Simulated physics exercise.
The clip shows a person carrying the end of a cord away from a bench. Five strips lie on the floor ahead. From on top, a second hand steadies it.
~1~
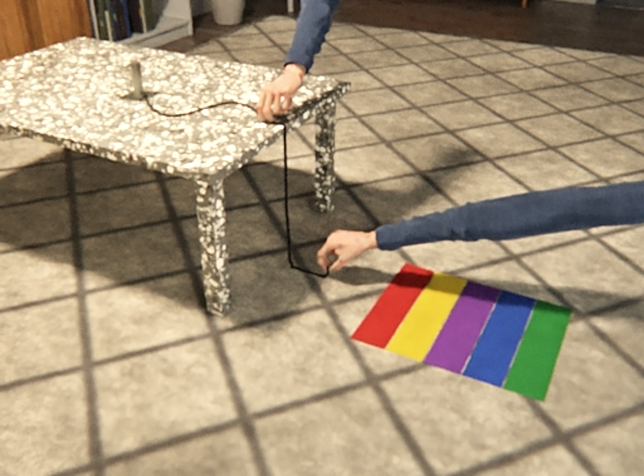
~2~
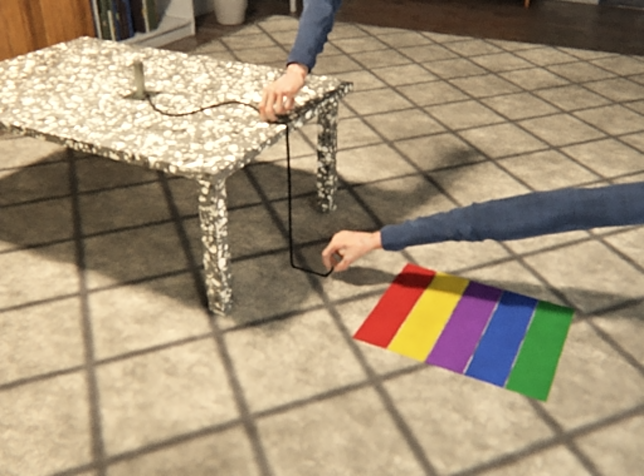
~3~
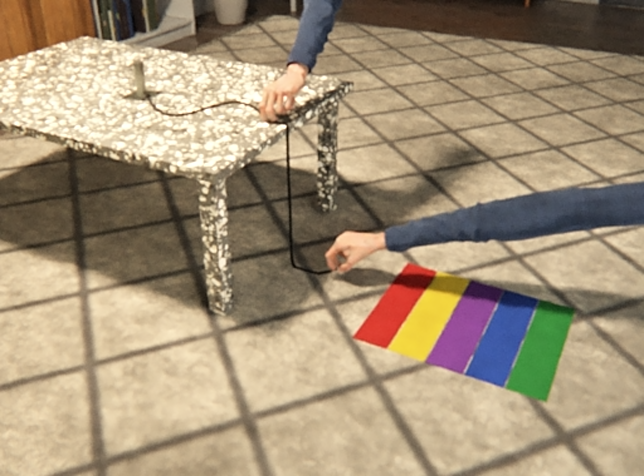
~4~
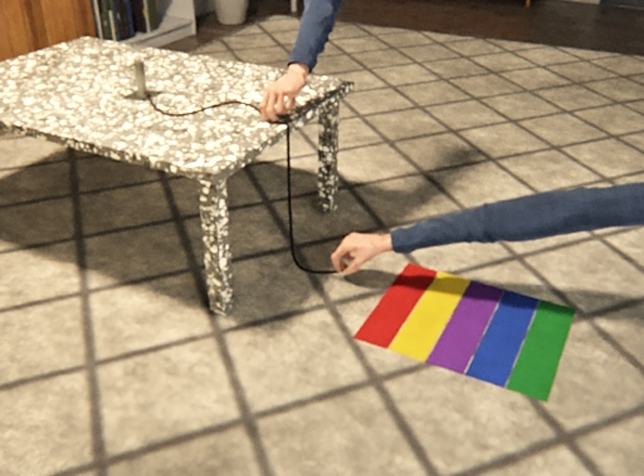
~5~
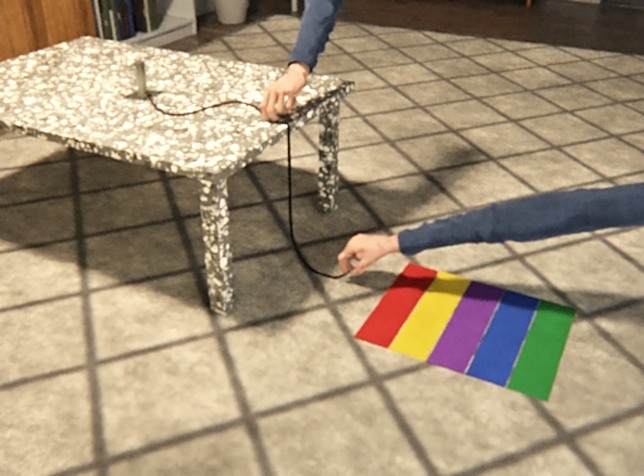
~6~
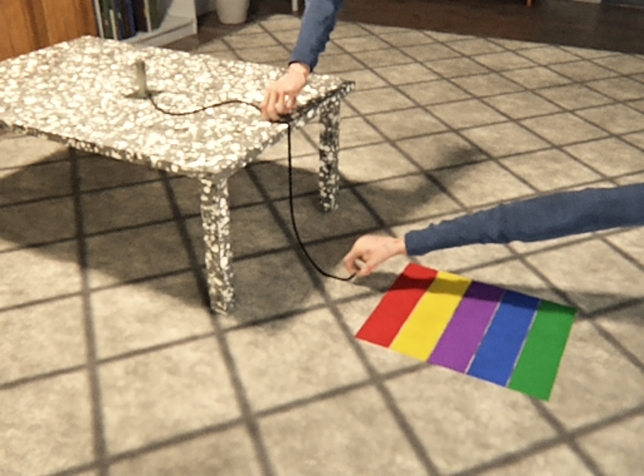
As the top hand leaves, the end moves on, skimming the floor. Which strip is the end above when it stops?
The blue one.
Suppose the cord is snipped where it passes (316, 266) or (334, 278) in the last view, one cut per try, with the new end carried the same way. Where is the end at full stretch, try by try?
(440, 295) and (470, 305).
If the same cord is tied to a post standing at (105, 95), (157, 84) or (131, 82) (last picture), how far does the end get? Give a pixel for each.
First close to (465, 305), next close to (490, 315), last close to (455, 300).
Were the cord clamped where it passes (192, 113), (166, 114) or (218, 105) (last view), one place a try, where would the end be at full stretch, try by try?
(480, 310); (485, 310); (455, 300).
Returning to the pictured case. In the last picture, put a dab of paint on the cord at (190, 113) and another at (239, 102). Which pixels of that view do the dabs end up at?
To (219, 109) for the first and to (268, 119) for the second.
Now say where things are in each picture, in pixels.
In the first picture, end (328, 267); red (377, 328); yellow (413, 340); purple (450, 351); blue (489, 364); green (530, 377).
In the second picture, end (333, 268); cord through (155, 106) (199, 111) (255, 108) (287, 135) (290, 201) (291, 256).
In the third picture, end (337, 269).
In the fourth picture, end (343, 270); cord through (156, 106) (200, 111) (256, 108) (288, 135) (289, 200) (294, 256).
In the fifth picture, end (349, 272).
In the sixth picture, end (355, 273); cord through (157, 105) (201, 110) (257, 107) (289, 134) (291, 200) (308, 256).
Soon after, end near (444, 299); over yellow.
After that, end near (484, 310); over purple.
At the stop, end near (509, 318); over blue. It gets as far as the blue strip.
